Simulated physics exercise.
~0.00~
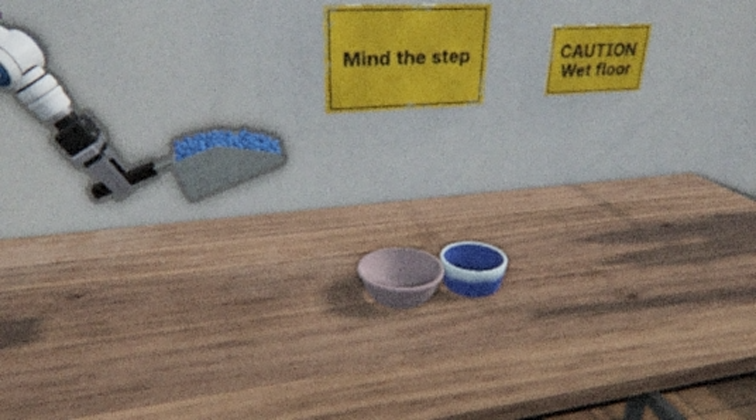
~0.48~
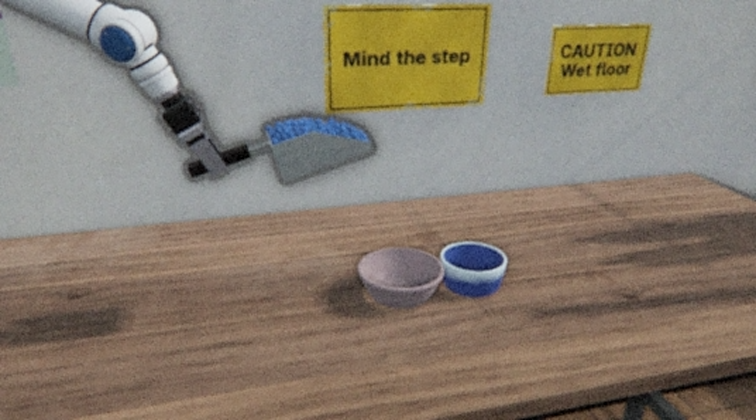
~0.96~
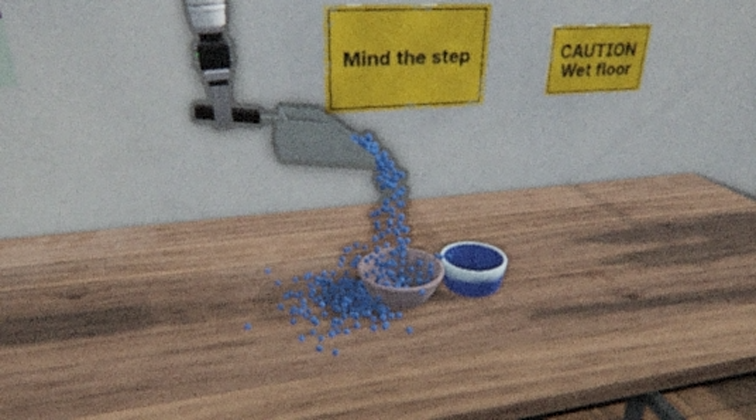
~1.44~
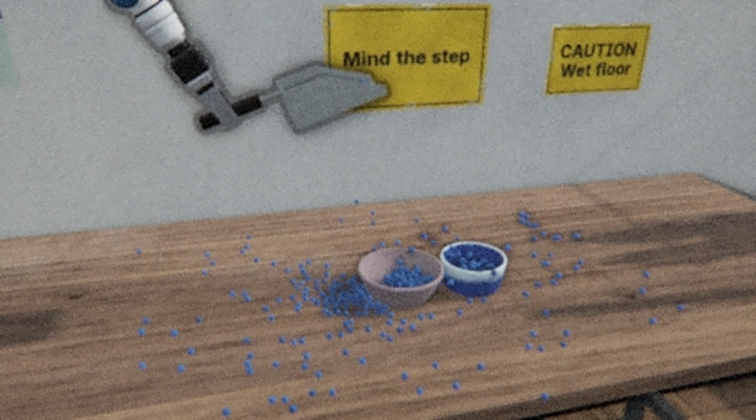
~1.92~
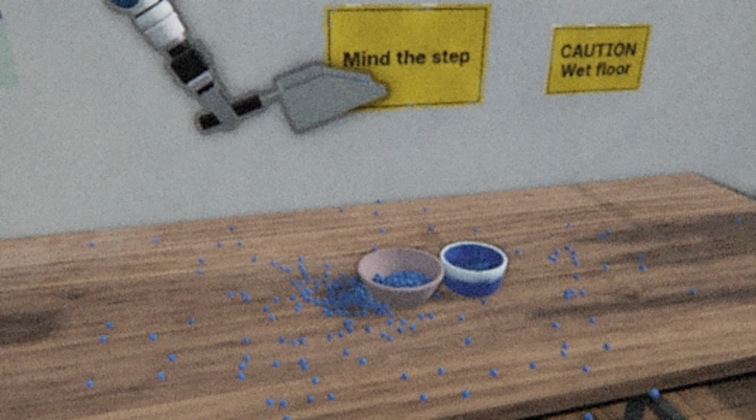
Blue beads pour from a robot arm's scoop, some landing in two small bowls, many scattering across the wooden table.
